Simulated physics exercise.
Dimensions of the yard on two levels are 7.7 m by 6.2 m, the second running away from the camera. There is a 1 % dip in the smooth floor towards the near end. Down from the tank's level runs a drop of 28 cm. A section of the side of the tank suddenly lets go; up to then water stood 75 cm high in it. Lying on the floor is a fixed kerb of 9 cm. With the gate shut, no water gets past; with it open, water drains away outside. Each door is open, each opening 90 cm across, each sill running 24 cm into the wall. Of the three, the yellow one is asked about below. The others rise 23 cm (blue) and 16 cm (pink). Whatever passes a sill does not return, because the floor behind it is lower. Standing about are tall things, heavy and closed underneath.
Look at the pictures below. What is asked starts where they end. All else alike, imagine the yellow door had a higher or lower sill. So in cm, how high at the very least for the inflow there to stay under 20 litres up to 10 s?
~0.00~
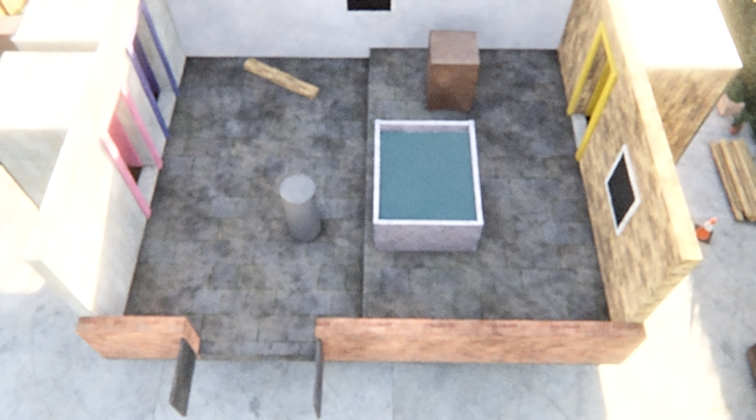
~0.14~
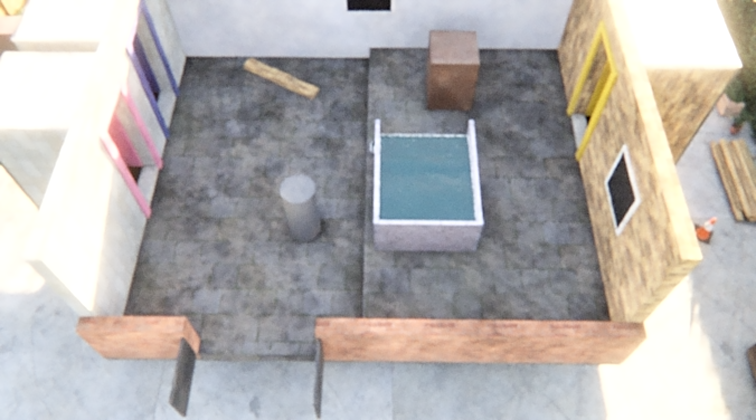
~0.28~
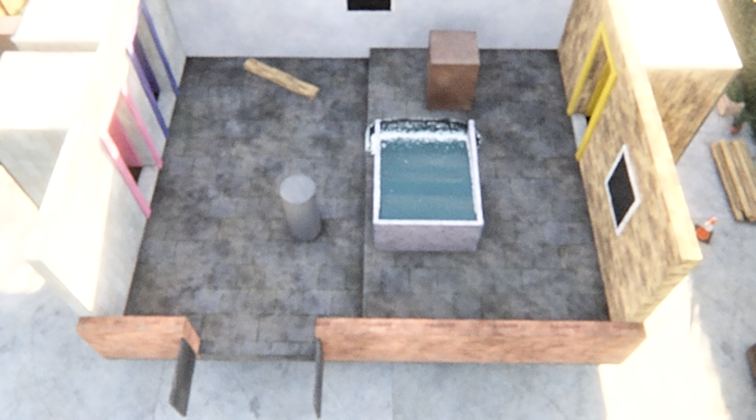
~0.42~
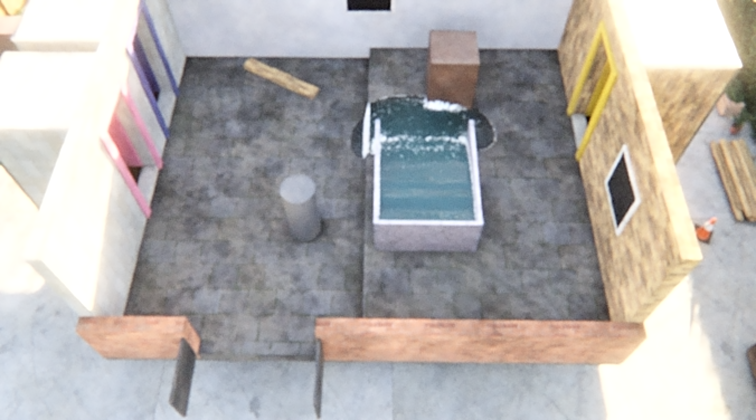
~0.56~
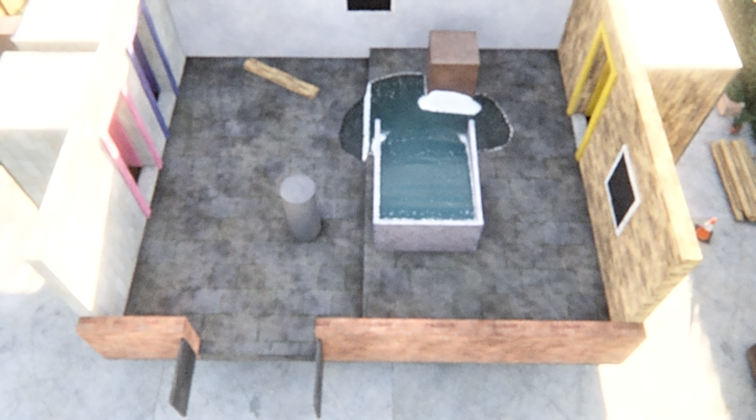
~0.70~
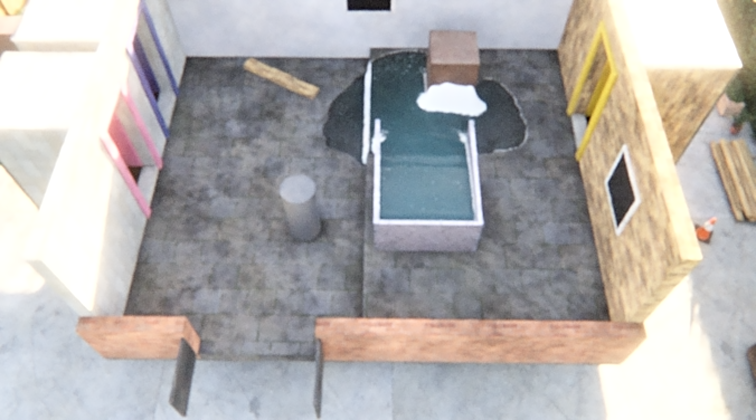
At least 15 cm or so.
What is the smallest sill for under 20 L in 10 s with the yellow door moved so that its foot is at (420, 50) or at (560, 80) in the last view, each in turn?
25 and 15 cm.
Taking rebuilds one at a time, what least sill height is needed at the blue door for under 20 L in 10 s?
For blue: Close to 10.0 cm.
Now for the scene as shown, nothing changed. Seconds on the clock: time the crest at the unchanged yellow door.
Peak: Close to 2.8 s.
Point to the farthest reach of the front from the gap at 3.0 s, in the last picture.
In the last picture, around (187, 58).
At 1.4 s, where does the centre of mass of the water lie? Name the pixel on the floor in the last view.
Look at about (422, 146) in the last view.
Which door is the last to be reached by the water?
The last one is the pink door.
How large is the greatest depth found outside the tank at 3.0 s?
Roughly 29 cm.
After 1.4 s water covers 25 % of the floor, deepest (44 cm) near (441, 117); it has not reached the yellow door.
After 3.0 s water covers 40 % of the floor, deepest (29 cm) near (187, 58); 15 cm at the yellow door, 63 litres in over its 8 cm sill.
After 10.0 s water covers 95 % of the floor, deepest (10 cm) near (119, 338); 4 cm at the yellow door, 103 litres in over its 8 cm sill.
At the yellow door as built, the water arrived by 1.5 s and peaked near 16 cm at 2.8 s.
With a sill of 13 cm, 33 litres would have come in within the 10 s; with 18 cm, 6 litres. So under 20 litres takes about 15 cm.
